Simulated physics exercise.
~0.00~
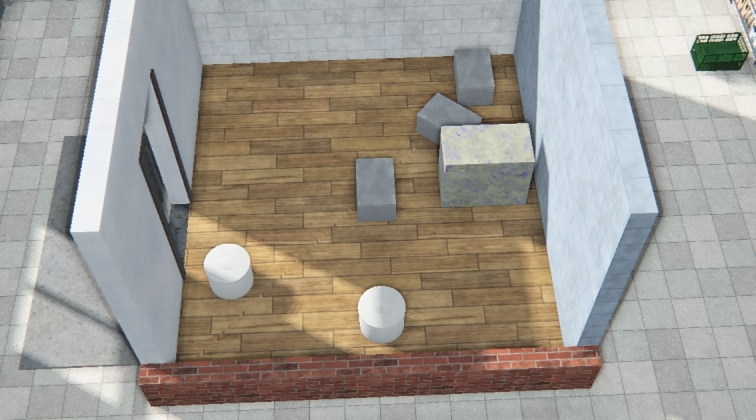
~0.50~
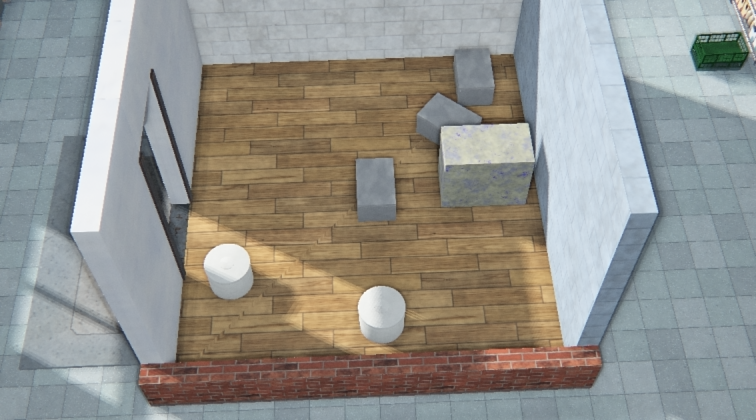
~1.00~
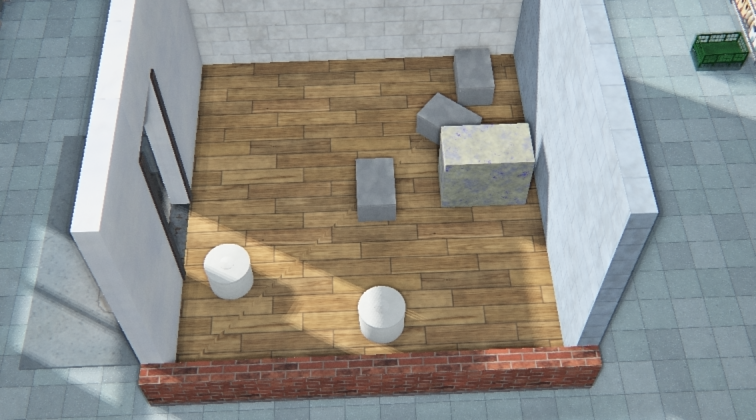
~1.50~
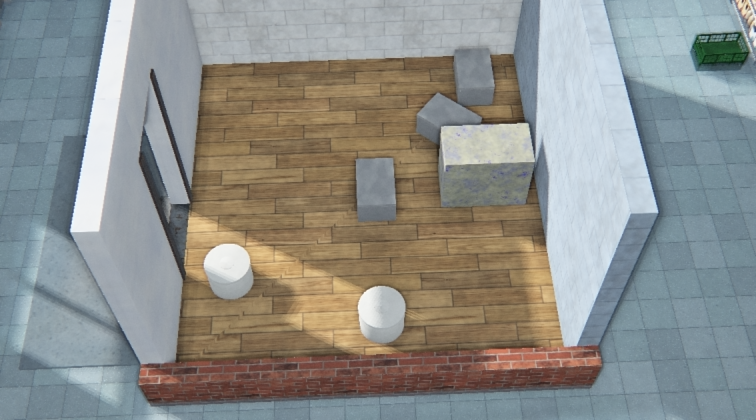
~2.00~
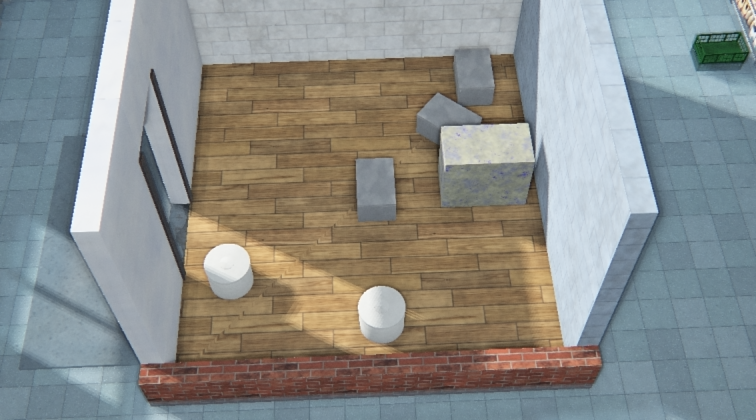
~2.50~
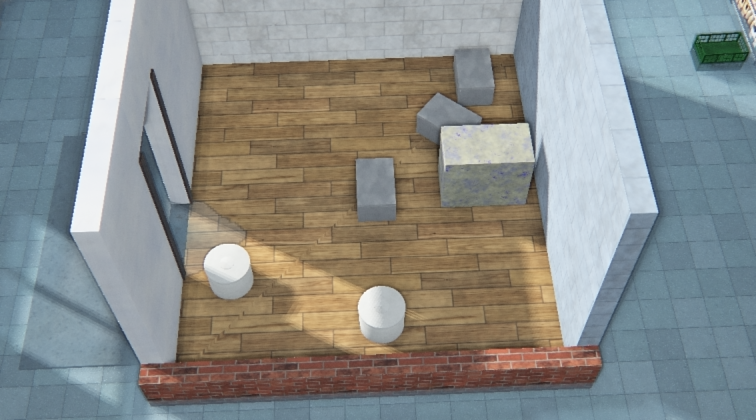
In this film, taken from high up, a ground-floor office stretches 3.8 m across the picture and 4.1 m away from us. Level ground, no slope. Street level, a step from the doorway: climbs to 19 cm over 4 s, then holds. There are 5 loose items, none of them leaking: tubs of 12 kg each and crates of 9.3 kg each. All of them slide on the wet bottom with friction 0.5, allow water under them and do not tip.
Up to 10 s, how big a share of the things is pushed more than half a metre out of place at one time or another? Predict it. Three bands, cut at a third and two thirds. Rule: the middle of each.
The lowest of three bands.
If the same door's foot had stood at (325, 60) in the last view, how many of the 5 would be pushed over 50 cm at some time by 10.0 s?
In that case the number is 1.
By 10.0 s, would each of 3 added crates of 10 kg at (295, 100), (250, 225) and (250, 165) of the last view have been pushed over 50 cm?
Order as asked - falls below the limit, exceeds the limit, falls below the limit.
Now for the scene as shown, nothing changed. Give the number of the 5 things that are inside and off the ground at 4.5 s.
At that point I count 0.
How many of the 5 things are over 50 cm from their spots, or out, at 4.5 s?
Count then: 0.
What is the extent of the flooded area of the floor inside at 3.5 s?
Near 2.0 m2 in all.
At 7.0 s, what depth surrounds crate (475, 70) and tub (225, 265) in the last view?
Roughly 3 and 4 cm.
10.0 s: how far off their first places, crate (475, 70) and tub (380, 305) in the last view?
They sit 30 cm and 0 cm away, in the order given.
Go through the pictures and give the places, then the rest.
A tub at (382, 307), on the bottom; a tub at (227, 263) rests on the ground; water covers 0.0 m2; 0 of 5 have shifted, in the first frame.
A tub at (382, 307) rests on the ground; a tub at (227, 263), on the bottom; 0.0 m2 under water; 0 of 5 have shifted, in the second frame.
A tub at (382, 307) rests on the ground; a tub at (227, 263) rests on the ground; 0.0 m2 under water; 0 of 5 have shifted, in the third frame.
A tub at (382, 307) rests on the ground; a tub at (227, 263), on the bottom; 0.0 m2 under water; 0 of 5 have shifted, in the fourth frame.
A tub at (382, 307) rests on the ground; a tub at (227, 263) rests on the ground; water covers 0.0 m2; 0 of 5 have shifted, in the fifth frame.
A tub at (382, 307) rests on the ground; a tub at (227, 263) rests on the ground; 0.3 m2 under water; 0 of 5 have shifted, in the sixth frame.
After 3.5 s 0 of 5 are over 50 cm from their spots; 0 afloat.
After 4.5 s 0 of 5 are over 50 cm from their spots; 0 afloat.
After 7.0 s 1 of 5 are over 50 cm from their spots; 0 afloat.
After 10.0 s 1 of 5 are over 50 cm from their spots, and 1 have been at some point; 3 afloat.
